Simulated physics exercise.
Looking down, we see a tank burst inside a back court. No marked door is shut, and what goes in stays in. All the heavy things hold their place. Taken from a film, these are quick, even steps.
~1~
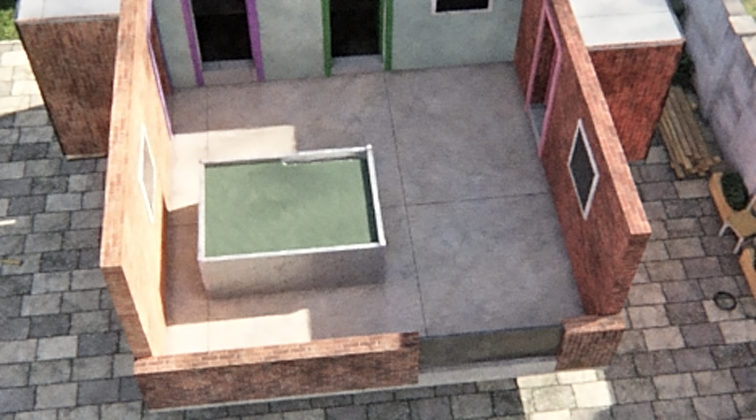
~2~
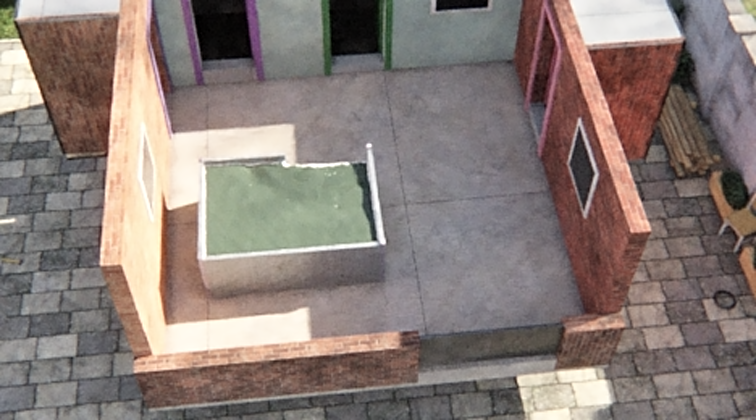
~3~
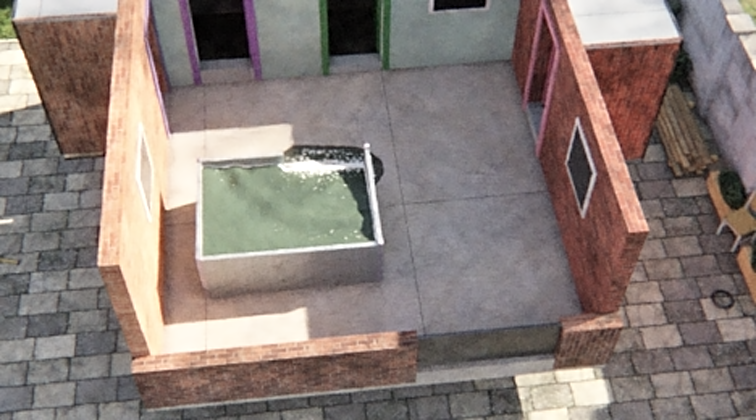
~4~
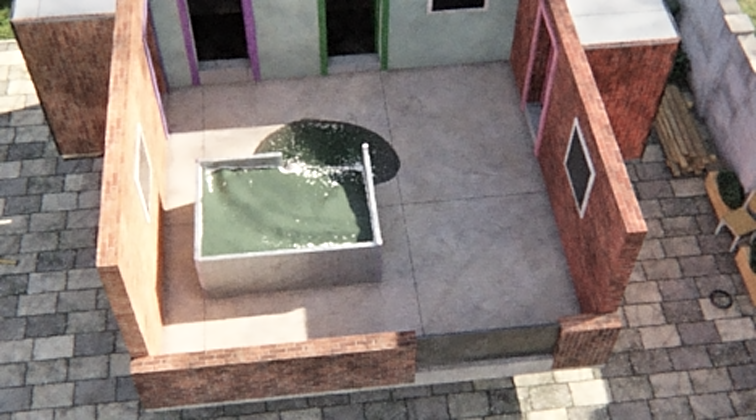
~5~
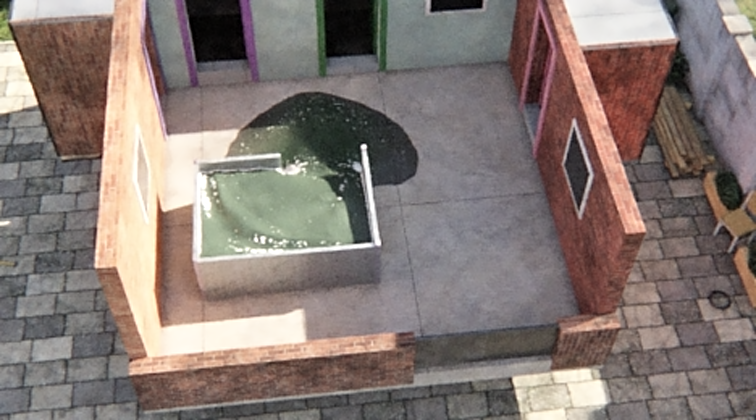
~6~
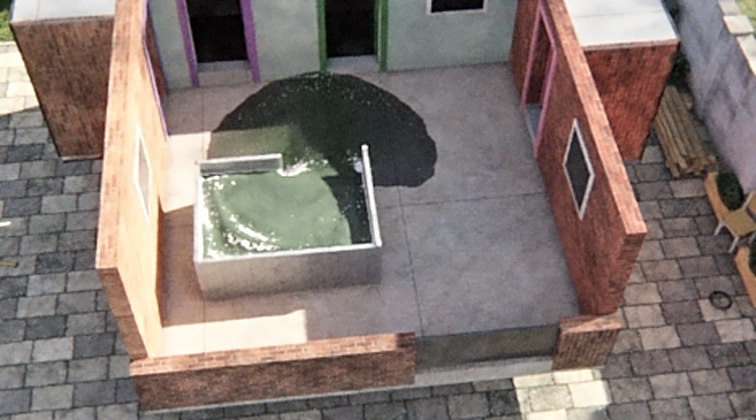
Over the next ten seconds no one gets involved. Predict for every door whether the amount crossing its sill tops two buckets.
My prediction: The purple door holds up fine I think, the pink door holds up fine I think, the green door gets overrun I think, the blue door gets overrun I think.
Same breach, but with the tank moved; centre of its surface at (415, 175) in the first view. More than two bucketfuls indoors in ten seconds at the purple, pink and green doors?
Going door by door, the purple door comes in under, then the pink door breaks the limit, then the green door breaks the limit.
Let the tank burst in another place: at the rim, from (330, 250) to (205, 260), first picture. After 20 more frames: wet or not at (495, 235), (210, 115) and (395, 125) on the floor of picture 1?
Submerged, submerged, untouched.
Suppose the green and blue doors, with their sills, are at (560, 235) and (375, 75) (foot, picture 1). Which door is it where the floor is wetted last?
The green-painted one comes last.
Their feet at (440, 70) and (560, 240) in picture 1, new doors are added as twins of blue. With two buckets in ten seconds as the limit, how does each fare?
In turn, the first comes in higher and the second comes in lower.
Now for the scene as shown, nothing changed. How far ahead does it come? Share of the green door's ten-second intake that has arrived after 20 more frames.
My estimate is close to 95 per cent.
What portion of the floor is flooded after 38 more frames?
It should be close to 95 %.
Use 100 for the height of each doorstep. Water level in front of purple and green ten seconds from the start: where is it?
Roughly 30 and 60 %.
A moment on, water covers 35 % of the floor; the purple door wet at the sill, nothing in, the pink door not reached, the green door over two buckets in, the blue door wet at the sill, nothing in.
Next, water covers 40 % of the floor; the purple door wet at the sill, nothing in, the pink door not reached, the green door far over two buckets in, the blue door over two buckets in.
Then, water covers 60 % of the floor; the purple door wet at the sill, nothing in, the pink door wet at the sill, nothing in, the green door far over two buckets in, the blue door far over two buckets in.
Later, water covers 95 % of the floor; the purple door wet at the sill, nothing in, the pink door wet at the sill, nothing in, the green door far over two buckets in, the blue door far over two buckets in.
In the end, water covers 100 % of the floor; the purple door wet at the sill, nothing in, the pink door wet at the sill, nothing in, the green door far over two buckets in, the blue door far over two buckets in.
